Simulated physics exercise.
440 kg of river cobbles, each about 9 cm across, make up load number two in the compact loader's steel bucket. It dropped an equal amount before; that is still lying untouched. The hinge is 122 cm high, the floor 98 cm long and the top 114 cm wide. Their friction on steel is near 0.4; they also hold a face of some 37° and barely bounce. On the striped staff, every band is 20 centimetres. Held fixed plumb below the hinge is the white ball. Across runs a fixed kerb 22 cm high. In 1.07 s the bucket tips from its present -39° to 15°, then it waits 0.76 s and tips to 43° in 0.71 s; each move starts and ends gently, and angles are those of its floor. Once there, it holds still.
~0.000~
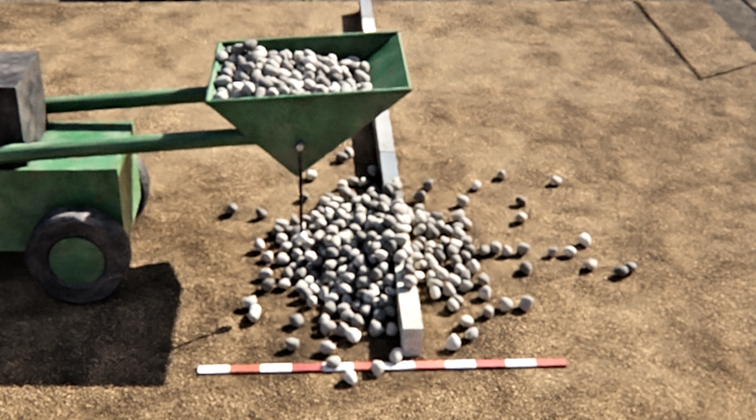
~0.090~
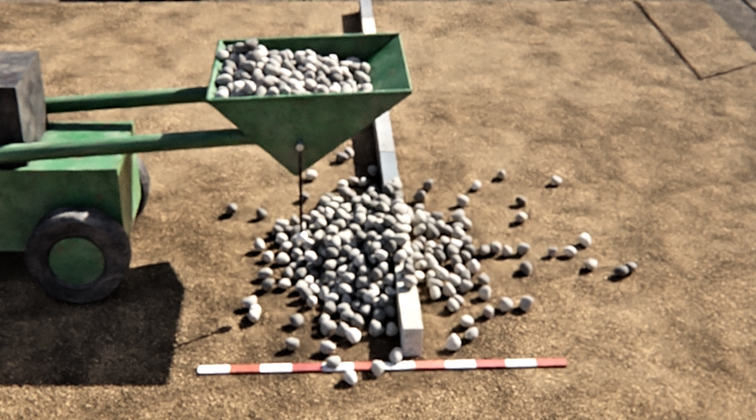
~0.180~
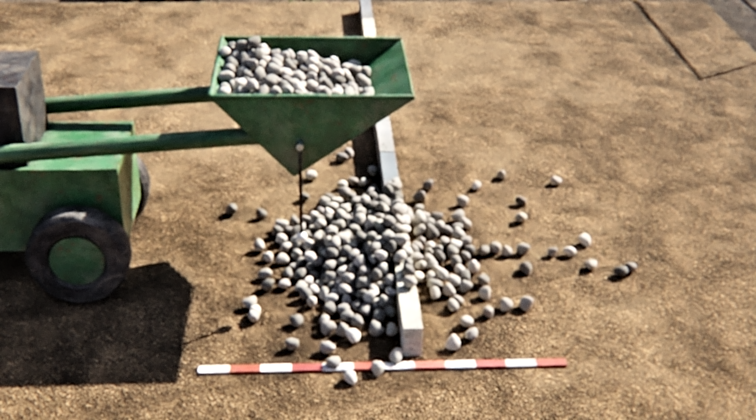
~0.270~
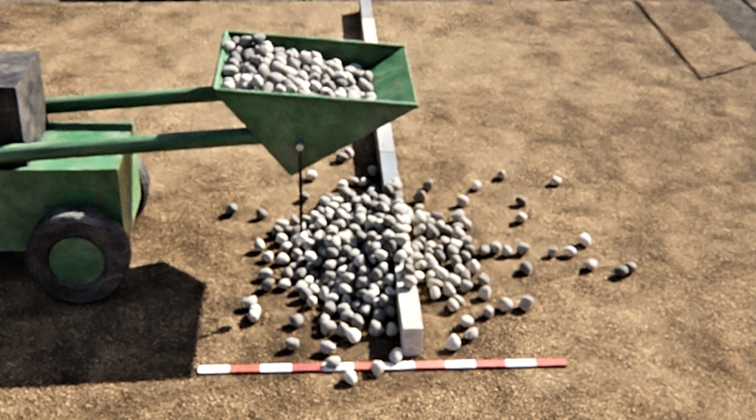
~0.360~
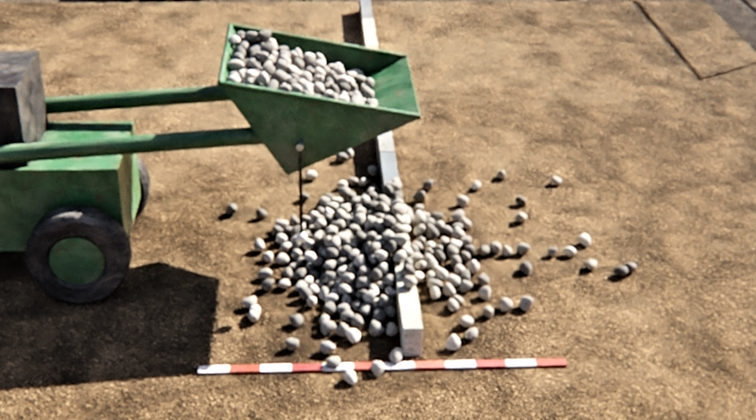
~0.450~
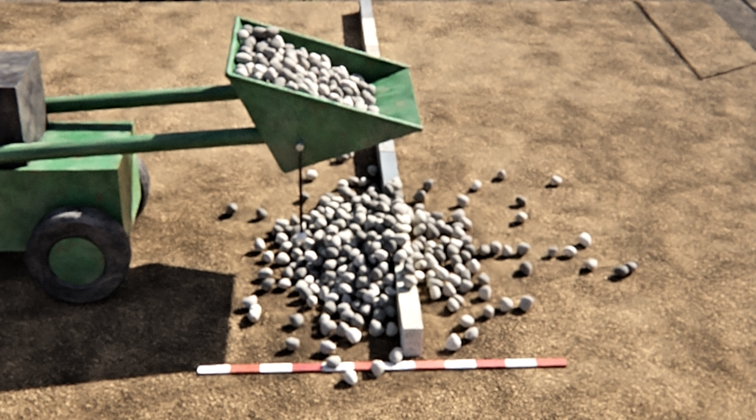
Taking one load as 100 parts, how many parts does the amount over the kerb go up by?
81 parts.
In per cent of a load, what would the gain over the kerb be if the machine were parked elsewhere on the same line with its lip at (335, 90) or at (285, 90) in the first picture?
Near 20 in a hundred, then near 0 in a hundred.
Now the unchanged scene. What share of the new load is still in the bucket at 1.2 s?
Roughly 100 parts in a hundred of the load.
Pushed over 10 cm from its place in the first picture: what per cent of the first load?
Estimate: 10 %, roughly.
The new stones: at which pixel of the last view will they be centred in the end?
The middle ends up near (442, 240).
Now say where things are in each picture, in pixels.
In the first frame, the bucket is at -39°, its lip at (411, 90); the top of the load is at (263, 59). The earlier load is highest near (396, 221), 35 cm above ground level, 81 % on this side of the kerb, 18 % over the kerb.
In the second frame, the bucket is at -38°, its lip at (412, 92); the top of the load is at (257, 57); the stones move at 0.1 m/s on average.
In the third frame, the bucket is at -35°, its lip at (414, 97); the top of the load is at (252, 55); the stones move at 0.2 m/s on average.
In the fourth frame, the bucket is at -30°, its lip at (418, 106); the top of the load is at (245, 48); the stones move at 0.2 m/s on average.
The fifth frame shows lip at (420, 117), floor tilted -25°, highest stones at (247, 43); the stones move at 0.3 m/s on average.
In the sixth frame, the bucket is at -18°, its lip at (422, 129); the top of the load is at (254, 39); the stones move at 0.4 m/s on average.
After 0.8 s the floor is at 6°; in per cent of one load, 100 in the bucket, 81 on this side of the kerb, 18 over the kerb; the foremost stones are at (577, 239).
After 1.2 s the floor is at 15°; in per cent of one load, 99 in the bucket, 82 on this side of the kerb, 18 over the kerb; the foremost stones are at (577, 239).
After 3.0 s the floor is at 43°; in per cent of one load, 0 in the bucket, 104 on this side of the kerb, 96 over the kerb; the foremost stones are at (628, 235).
After 5.7 s the floor is at 43°; in per cent of one load, 0 in the bucket, 100 on this side of the kerb, 99 over the kerb; the foremost stones are at (629, 235). Net gain over the kerb, 81.
